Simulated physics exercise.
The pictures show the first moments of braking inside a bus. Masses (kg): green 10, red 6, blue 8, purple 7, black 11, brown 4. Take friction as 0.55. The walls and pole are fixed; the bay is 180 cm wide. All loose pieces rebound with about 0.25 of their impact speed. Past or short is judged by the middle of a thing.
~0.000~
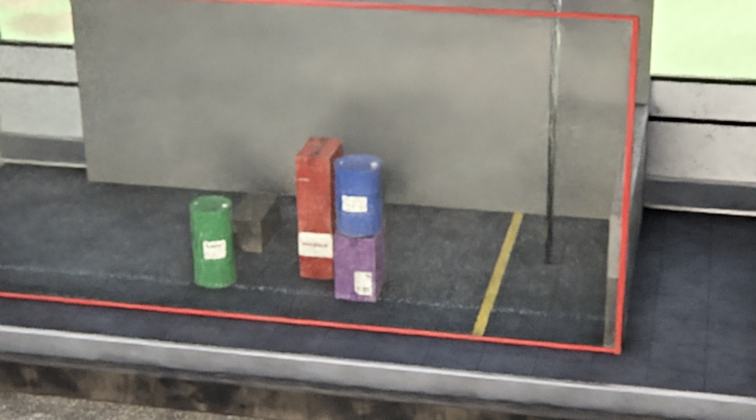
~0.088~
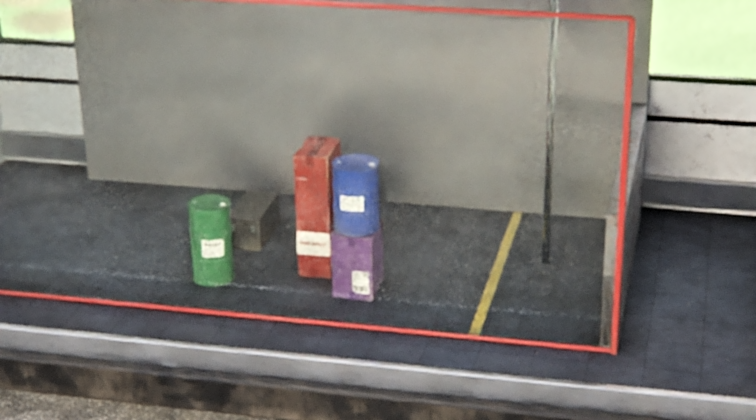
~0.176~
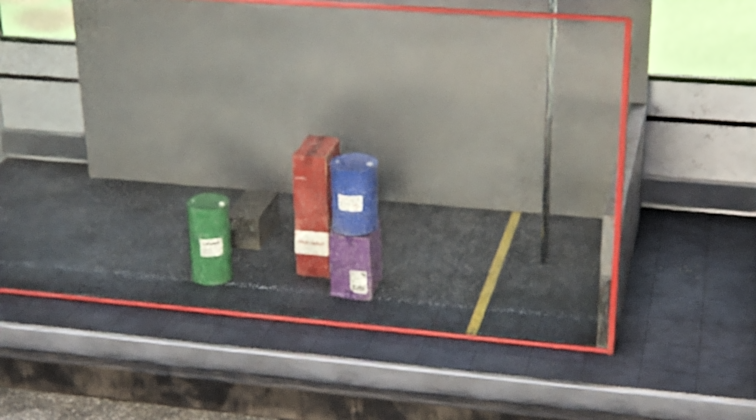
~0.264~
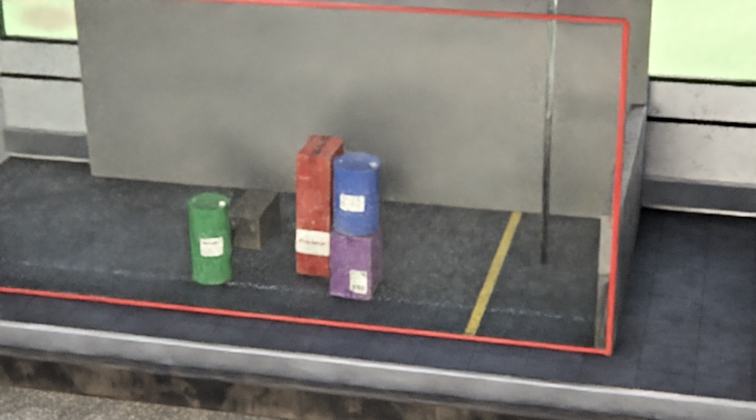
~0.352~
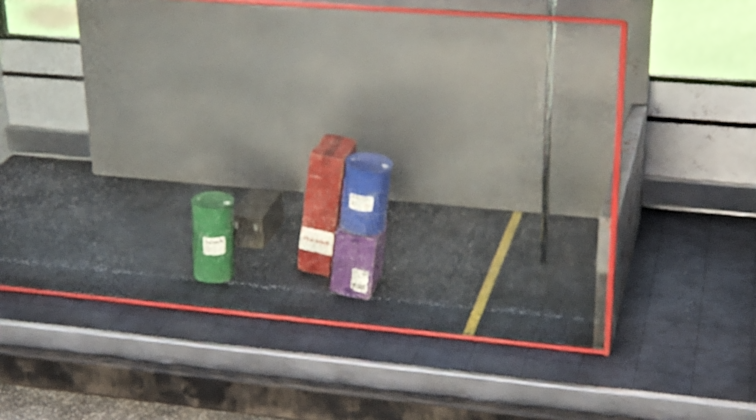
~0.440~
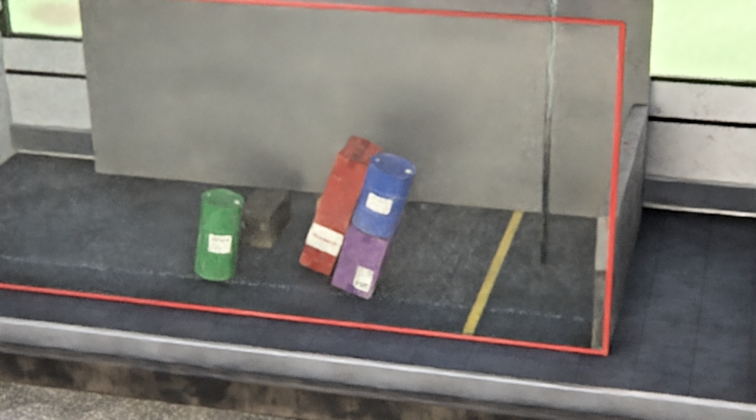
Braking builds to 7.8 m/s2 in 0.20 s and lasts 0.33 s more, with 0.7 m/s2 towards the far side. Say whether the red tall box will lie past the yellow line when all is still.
The red tall box rests short of the yellow line.
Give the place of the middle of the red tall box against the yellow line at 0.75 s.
Some 35 cm short of it.
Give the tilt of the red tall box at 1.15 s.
It is tilted some 90°.
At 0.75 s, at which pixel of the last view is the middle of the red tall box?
Near (433, 239).
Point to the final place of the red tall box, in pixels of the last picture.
At about (473, 241).
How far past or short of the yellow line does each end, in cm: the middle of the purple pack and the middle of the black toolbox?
Purple pack 20 short, black toolbox 120 short.
After 0.75 s the red tall box is 37 cm short of the yellow line, tilted 90°, near (433, 239) in the last picture's view; the brown carton 75 cm short of the yellow line, tilted 0°.
After 1.15 s the red tall box is 15 cm short of the yellow line, tilted 90°, near (474, 235) in the last picture's view; the brown carton 68 cm short of the yellow line, tilted 0°.
After 1.65 s the red tall box is 14 cm short of the yellow line, tilted 90°, near (473, 241) in the last picture's view; the brown carton 68 cm short of the yellow line, tilted 0°.
By 2.9 s, green drum stops short of the yellow line; red tall box stops short of the yellow line; purple pack stops short of the yellow line; black toolbox stops short of the yellow line; brown carton stops short of the yellow line.
